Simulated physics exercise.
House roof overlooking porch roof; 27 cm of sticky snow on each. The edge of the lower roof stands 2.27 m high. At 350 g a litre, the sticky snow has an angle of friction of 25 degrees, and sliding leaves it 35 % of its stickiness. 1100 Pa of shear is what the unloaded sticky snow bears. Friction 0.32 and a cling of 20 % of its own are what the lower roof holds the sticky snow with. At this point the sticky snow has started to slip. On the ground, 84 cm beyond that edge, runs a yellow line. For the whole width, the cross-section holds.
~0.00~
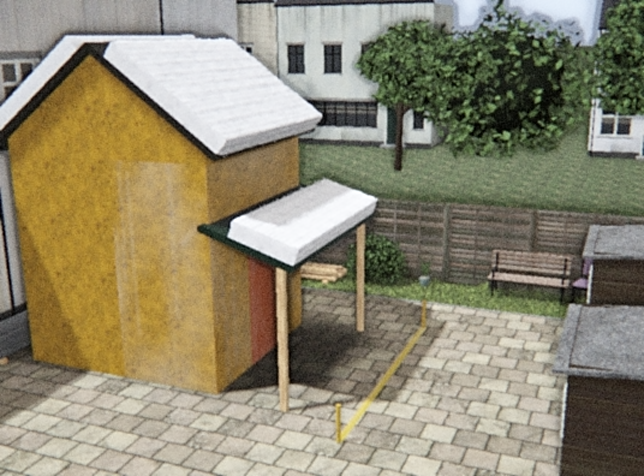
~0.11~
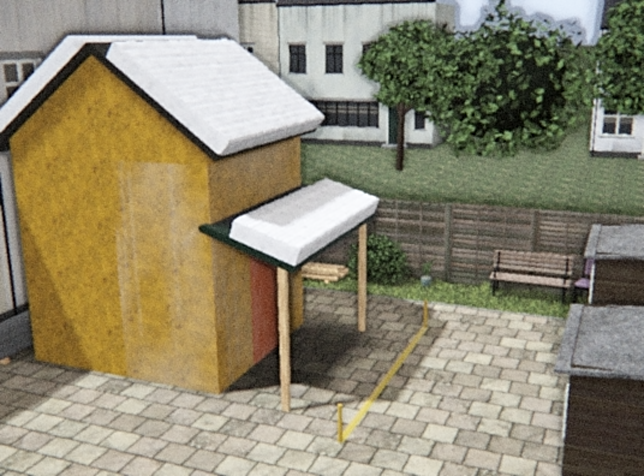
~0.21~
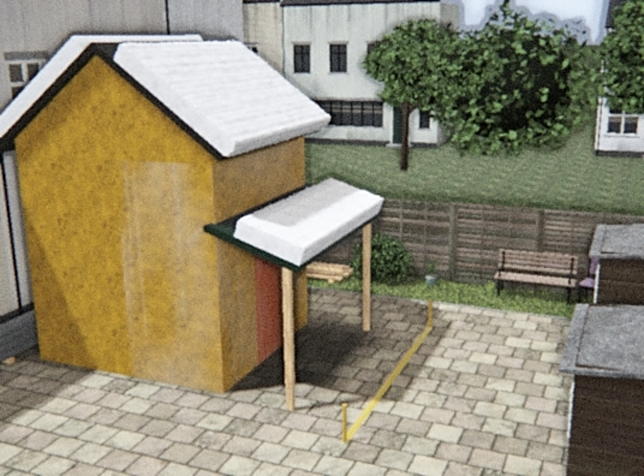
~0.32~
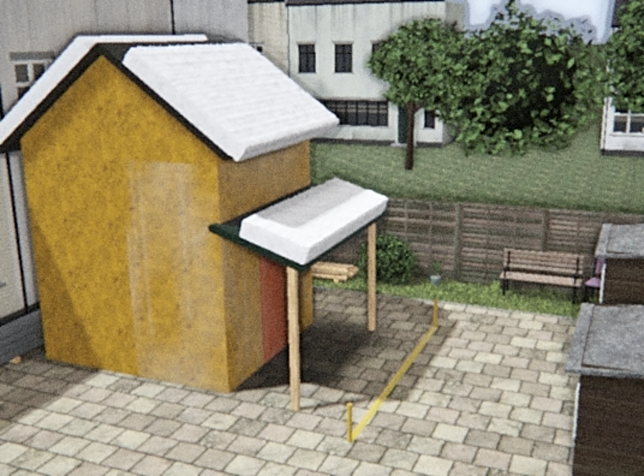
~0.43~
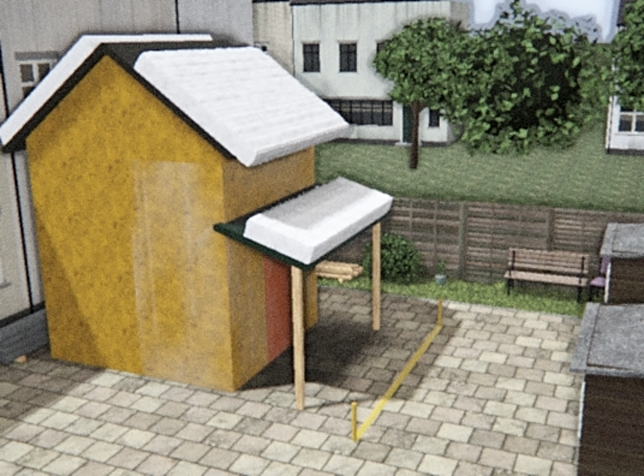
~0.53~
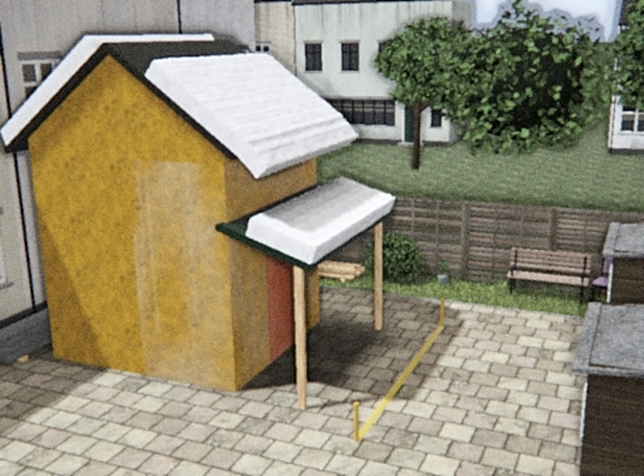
The footage shows a yellow house with a snow-covered roof above a smaller snowy porch roof, as the upper snow slab slides gradually down the slope, baring dark roofing near the ridge and extending past the roof's lower edge.
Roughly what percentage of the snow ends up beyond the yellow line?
Around 68 %.
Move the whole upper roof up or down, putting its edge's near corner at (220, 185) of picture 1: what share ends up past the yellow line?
In that case some 60 per cent.
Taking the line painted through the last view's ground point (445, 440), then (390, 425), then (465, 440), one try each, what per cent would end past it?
I'd guess near 35 %, then near 60 %, and near 25 % on the last try.
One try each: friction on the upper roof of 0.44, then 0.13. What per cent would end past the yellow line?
One try each gives 60 % and then 65 %.
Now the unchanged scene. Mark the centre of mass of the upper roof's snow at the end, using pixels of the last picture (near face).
I'd place it around (445, 422).
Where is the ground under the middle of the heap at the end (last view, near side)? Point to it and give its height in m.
Middle near (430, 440); height roughly 0.3 m.
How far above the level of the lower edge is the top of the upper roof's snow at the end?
0.4 m, give or take.
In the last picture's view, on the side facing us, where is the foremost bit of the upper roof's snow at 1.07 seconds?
Position: Approx. (321, 238).
After 1.07 s, none is below the lower edge and 0 % is past the line.
After 1.72 s, 73 % is below the lower edge and 57 % is past the line.
After 2.36 s, 79 % is below the lower edge and 68 % is past the line.
After 3.00 s, 79 % is below the lower edge and 68 % is past the line.
After 3.10 s, 79 % is below the lower edge and 68 % is past the line.
